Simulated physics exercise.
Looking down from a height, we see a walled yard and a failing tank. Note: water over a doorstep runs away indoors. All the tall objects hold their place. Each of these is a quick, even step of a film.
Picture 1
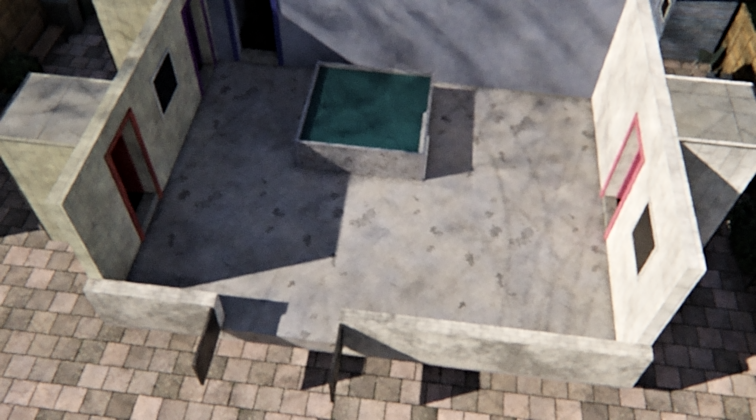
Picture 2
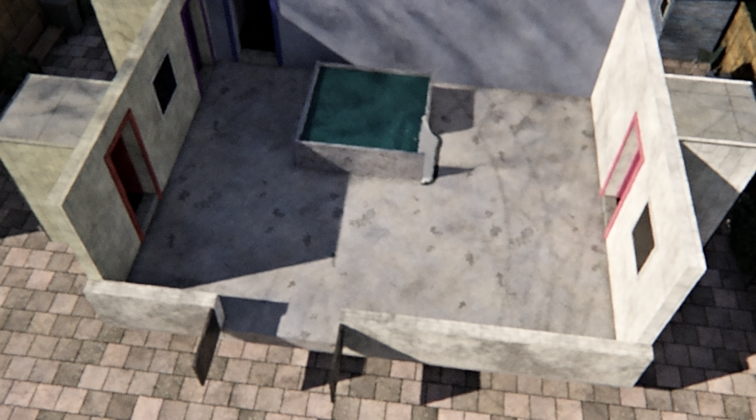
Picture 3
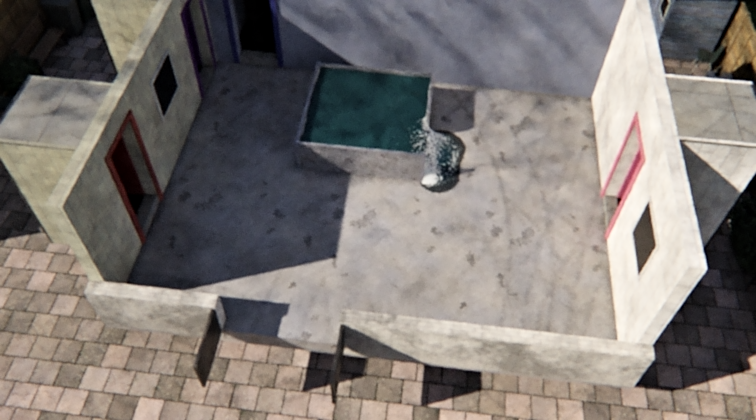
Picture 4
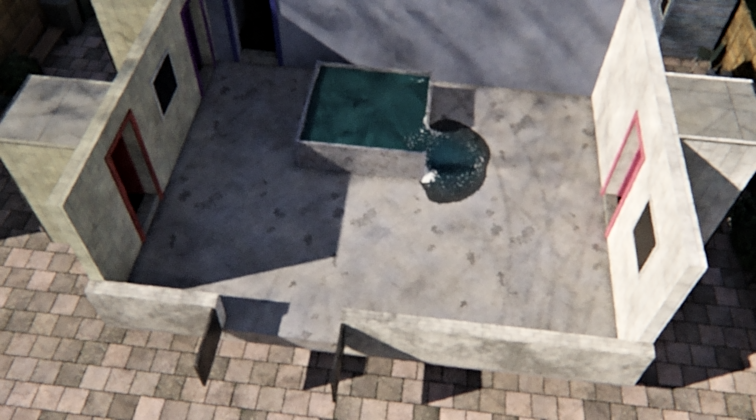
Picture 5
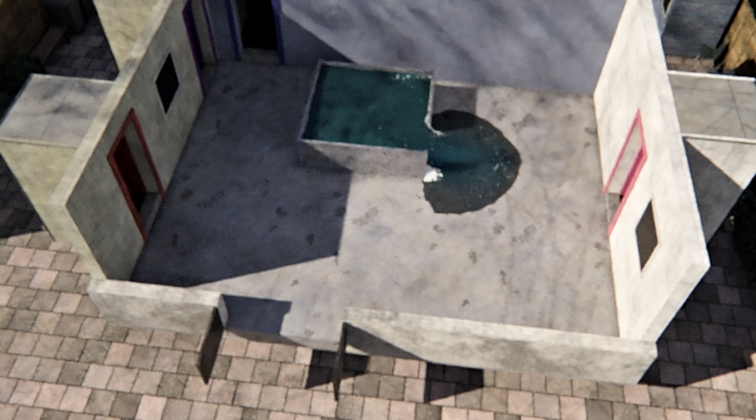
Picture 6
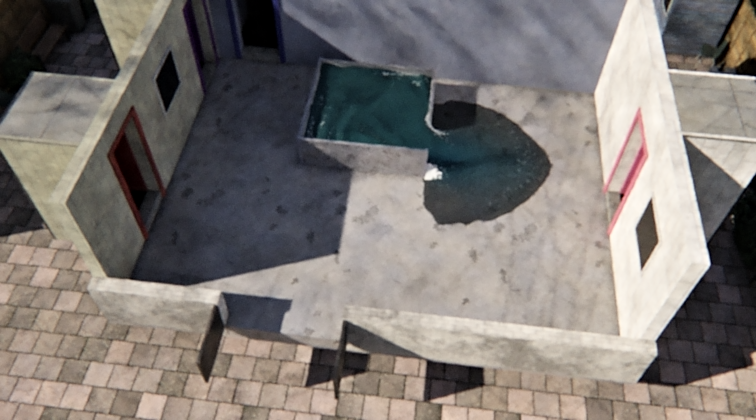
In this clip, seen from above, a raised tank of dark green water in a walled yard breaks open at its right side, and water pours through the gap, spreading rightward across the grey floor in a widening dark pool.
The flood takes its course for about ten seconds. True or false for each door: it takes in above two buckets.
The pink door, true; the blue door, false; the red door, false; the purple door, false.
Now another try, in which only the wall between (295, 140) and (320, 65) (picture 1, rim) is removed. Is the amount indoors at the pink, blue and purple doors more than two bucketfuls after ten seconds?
The pink door remains within the limit, the blue door tops the limit and the purple door tops the limit.
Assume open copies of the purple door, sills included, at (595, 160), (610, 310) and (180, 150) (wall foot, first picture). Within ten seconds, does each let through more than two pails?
In order: Tops the limit, tops the limit, stays within it.
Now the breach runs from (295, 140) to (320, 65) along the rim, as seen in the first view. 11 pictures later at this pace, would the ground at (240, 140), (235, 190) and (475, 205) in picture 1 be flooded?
The first point is soaked, the second soaked, the third spared.
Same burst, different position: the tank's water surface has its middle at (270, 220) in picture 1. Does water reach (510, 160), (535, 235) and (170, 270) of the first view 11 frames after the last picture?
Spared, hit, spared.
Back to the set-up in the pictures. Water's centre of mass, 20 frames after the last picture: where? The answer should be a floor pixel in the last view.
Around pixel (460, 163).
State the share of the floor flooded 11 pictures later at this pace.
Roughly 35 percent, I'd say.
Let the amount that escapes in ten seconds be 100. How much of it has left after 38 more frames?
Log: Around 75 %, estimated.
A moment on, water covers 25 % of the floor; the pink door under two buckets in, the blue door not reached, the red door not reached, the purple door not reached.
Next, water covers 35 % of the floor; the pink door over two buckets in, the blue door not reached, the red door not reached, the purple door not reached.
Then, water covers 35 % of the floor; the pink door far over two buckets in, the blue door not reached, the red door not reached, the purple door not reached.
Later, water covers 60 % of the floor; the pink door far over two buckets in, the blue door not reached, the red door not reached, the purple door not reached.
In the end, water covers 90 % of the floor; the pink door far over two buckets in, the blue door wet at the sill, nothing in, the red door wet at the sill, nothing in, the purple door wet at the sill, nothing in.
